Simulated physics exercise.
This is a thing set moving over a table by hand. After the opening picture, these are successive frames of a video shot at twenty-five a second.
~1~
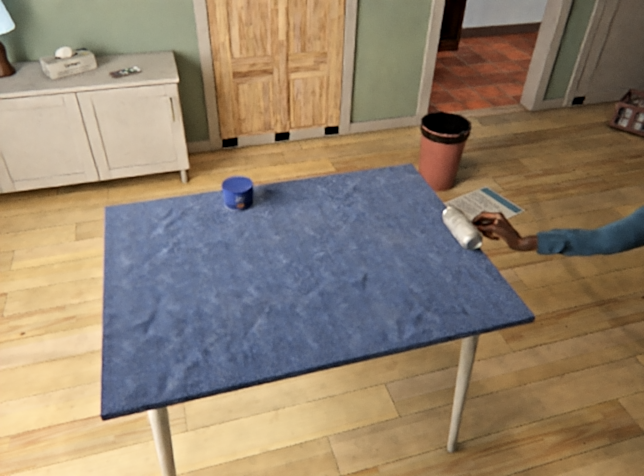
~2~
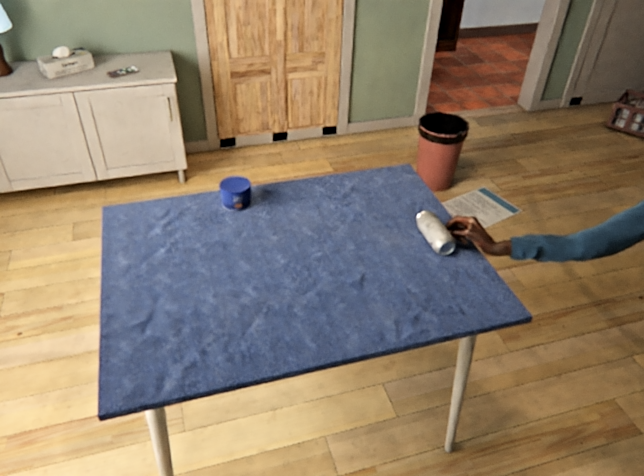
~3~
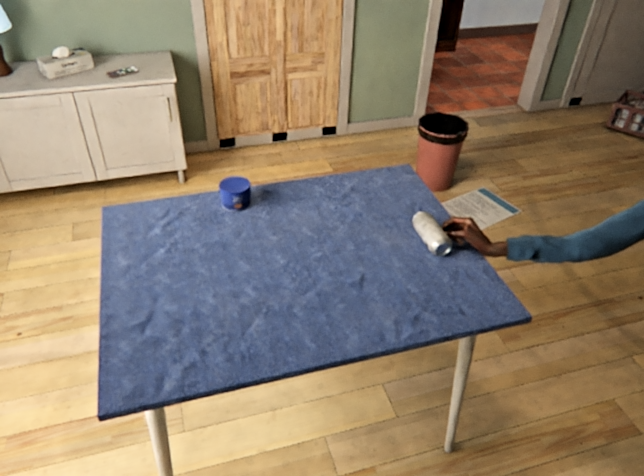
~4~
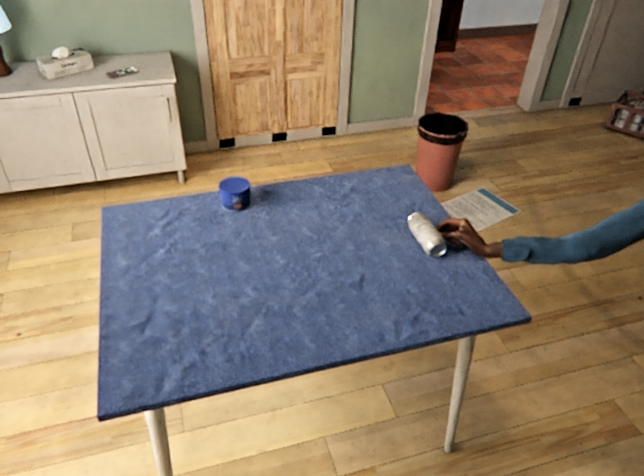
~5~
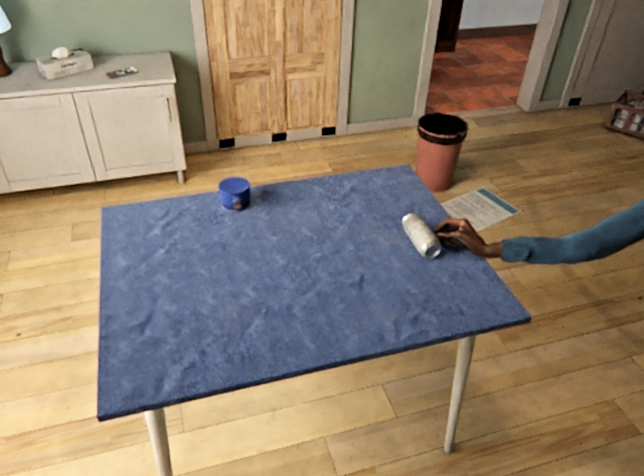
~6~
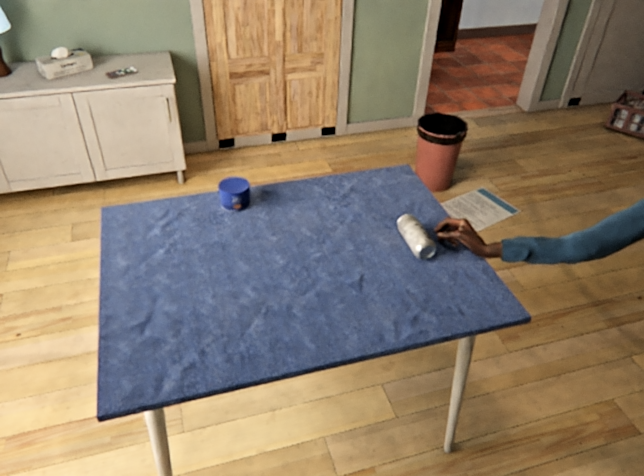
At the start, a hand in a blue sleeve holds a white can lying at the right edge of a blue-topped table, with a small blue container near the back. The hand moves the can left onto the tabletop, then the can rolls slightly farther left, away from the nearly still fingers.
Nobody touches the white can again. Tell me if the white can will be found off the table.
The white can is still on the table.
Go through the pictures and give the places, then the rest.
Under the hand; white can (462, 228), in the first picture.
Under the hand; white can (436, 233), in the second picture.
Under the hand; white can (432, 233), in the third picture.
White can (427, 235), in the fourth picture.
White can (421, 236) moved a little, in the fifth picture.
White can (416, 236) moved a little, in the sixth picture.
Then, 0.20 s later than the last frame, white can moved about its own width near (395, 240).
Then, 0.40 s later than the last frame, white can moved well along near (380, 243).
When it is over, moved from the start, white can. End places, in pixels of the last picture, white can near (372, 244).
